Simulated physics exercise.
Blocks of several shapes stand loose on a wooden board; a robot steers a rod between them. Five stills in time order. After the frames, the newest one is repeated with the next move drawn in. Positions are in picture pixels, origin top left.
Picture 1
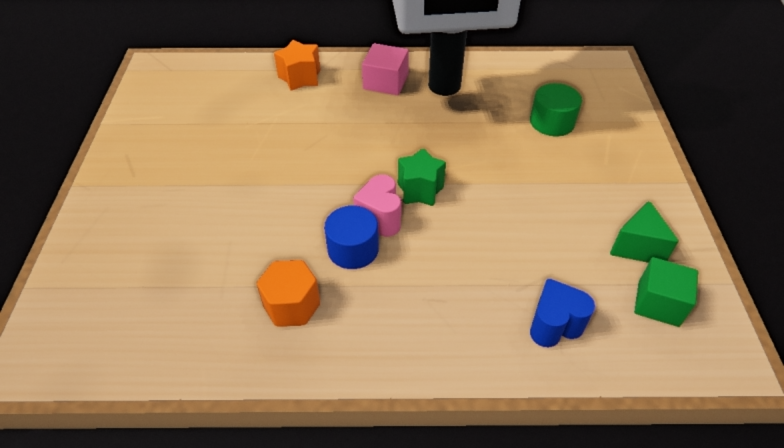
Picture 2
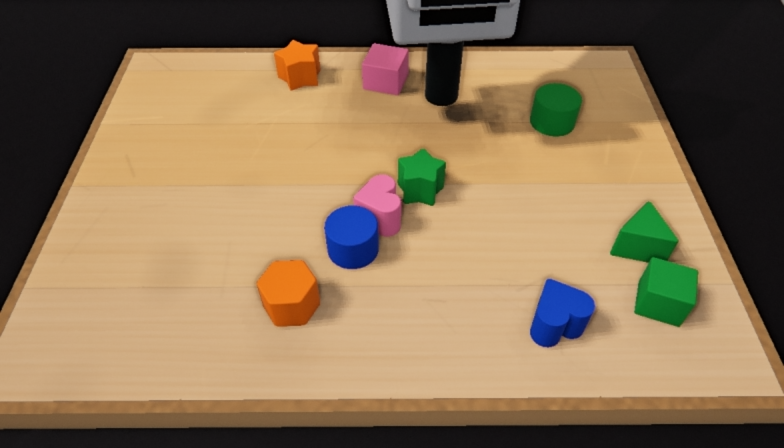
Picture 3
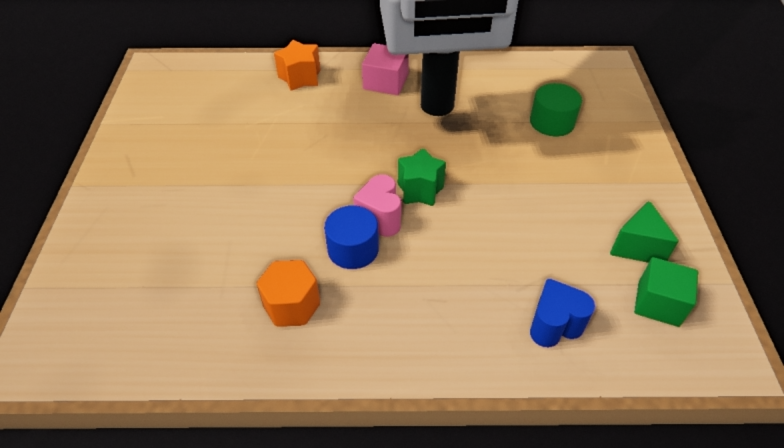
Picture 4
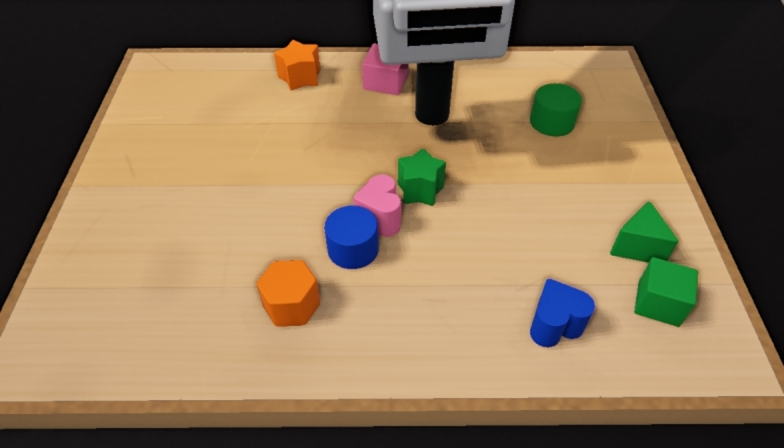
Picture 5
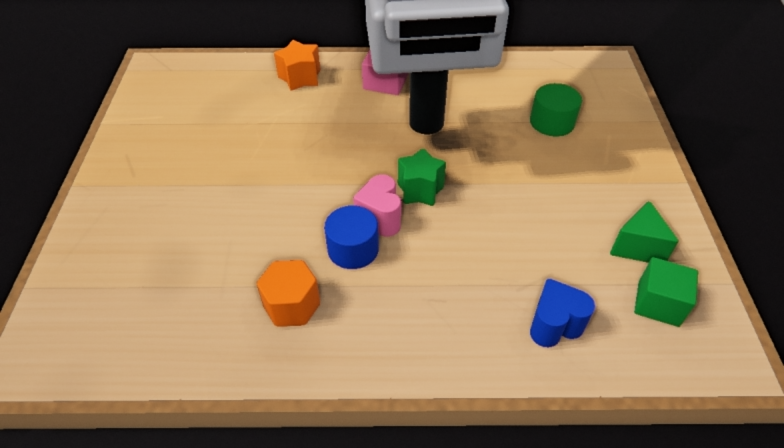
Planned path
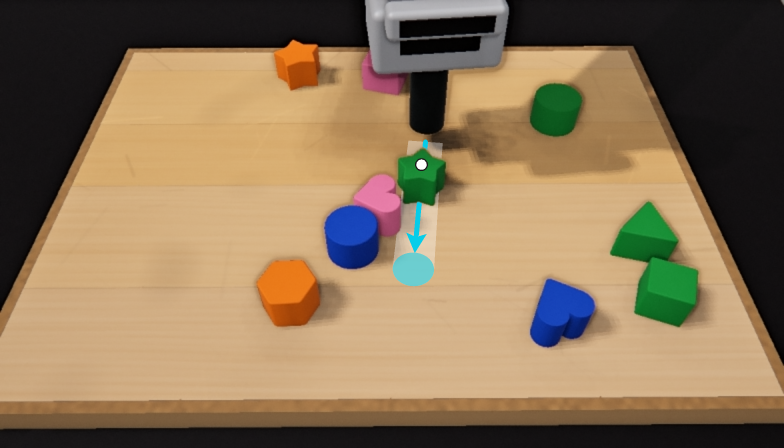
A robot arm's black rod moves slowly over a light wooden board, seen from above at an angle against a dark background. An orange star and pink cube sit at the back, a green cylinder to the right, a green star, pink heart and blue cylinder mid-board, an orange hexagon, blue heart, green triangle and green cube nearer. The rod glides forward and slightly left toward the green star, touching nothing.
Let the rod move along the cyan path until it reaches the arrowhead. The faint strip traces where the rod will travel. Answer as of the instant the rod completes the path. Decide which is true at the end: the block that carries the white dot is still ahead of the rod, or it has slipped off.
My guess is it keeps its place ahead of the rod.
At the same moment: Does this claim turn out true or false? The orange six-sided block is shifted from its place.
The claim does not hold.
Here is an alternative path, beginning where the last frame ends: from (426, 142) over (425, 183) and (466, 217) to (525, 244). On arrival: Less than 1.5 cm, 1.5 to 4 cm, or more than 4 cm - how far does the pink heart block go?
Distance: Less than 1.5 cm.
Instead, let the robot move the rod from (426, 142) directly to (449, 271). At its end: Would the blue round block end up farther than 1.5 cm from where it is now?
Short answer: Yes.
The line goes from (426, 142) to (413, 269); the dot is on the green star.
What follows on the original path. One third of the way, rod at (422, 162); green star at (419, 187).
Two thirds of the way, rod at (418, 204); green star at (420, 227), turned 30° clockwise.
At the end, rod at (414, 251); orange six-sided block unmoved; blue round block unmoved; pink heart block at (378, 195); green star at (416, 279), turned 30° clockwise.
